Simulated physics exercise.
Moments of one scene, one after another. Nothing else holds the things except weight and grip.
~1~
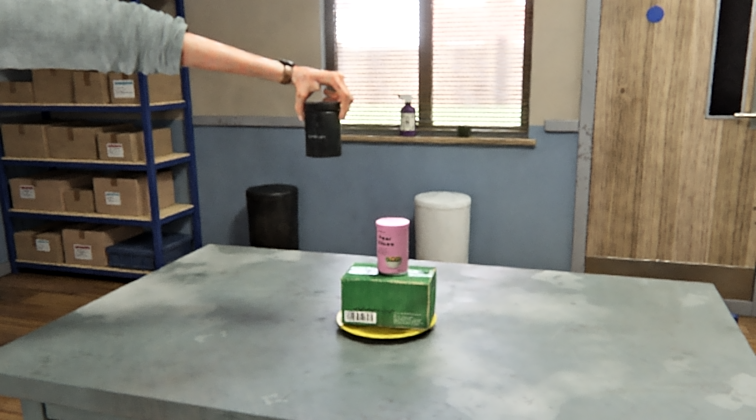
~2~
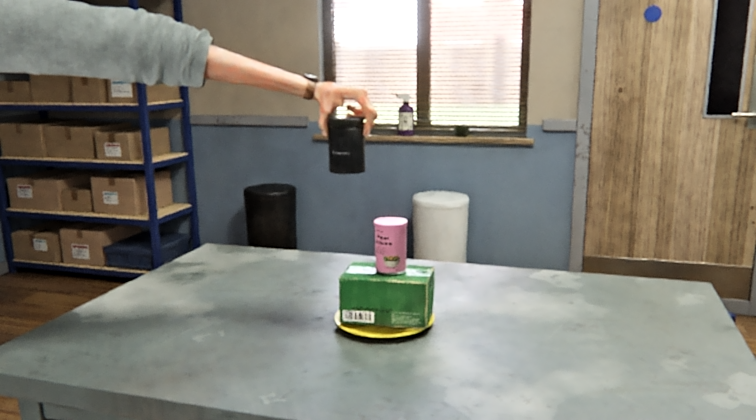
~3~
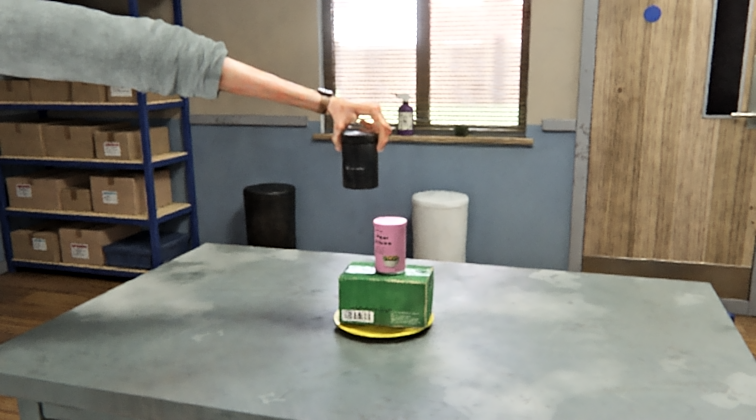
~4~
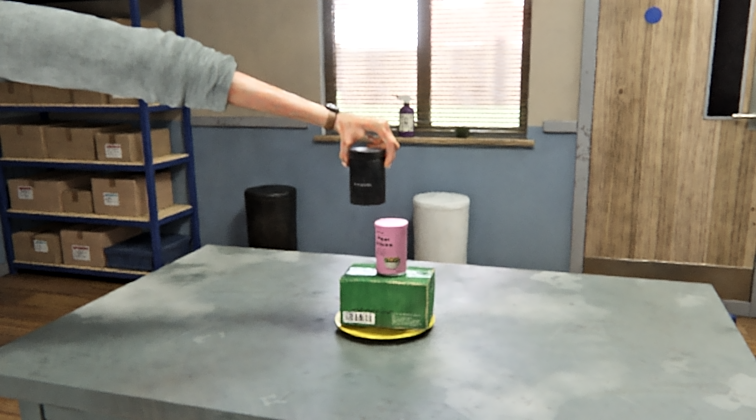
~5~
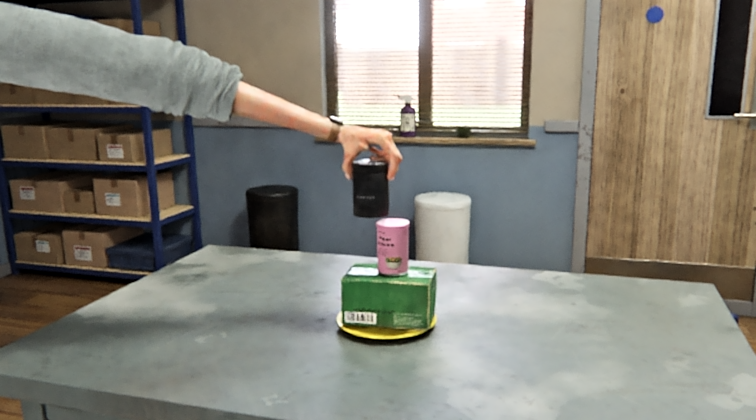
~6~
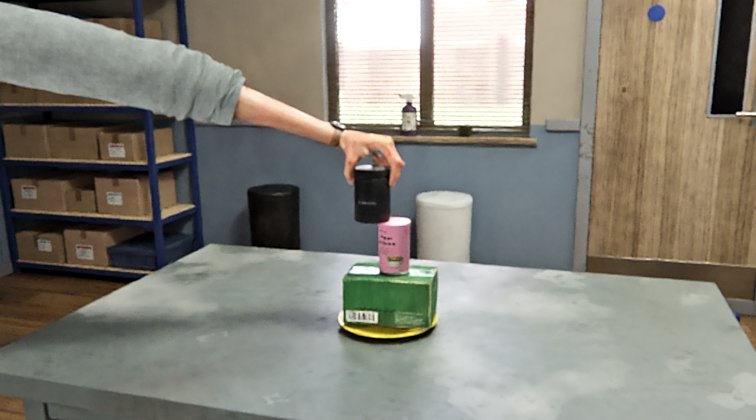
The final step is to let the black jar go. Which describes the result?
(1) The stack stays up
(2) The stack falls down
2, the stack falls down.
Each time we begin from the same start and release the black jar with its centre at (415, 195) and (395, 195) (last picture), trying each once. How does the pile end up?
So, in case one it falls over, and in case two it stays steady.
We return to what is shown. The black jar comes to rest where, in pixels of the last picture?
I'd point to roughly (277, 295).
Then, 0.40 s past the last view, black jar now fallen.
Then, 0.50 s past the last view, things are still on the move.
Finally, fallen, black jar; the other 3 still in place. Final places as the last picture's camera would see them, black jar near (277, 295). The pile loses its balance.
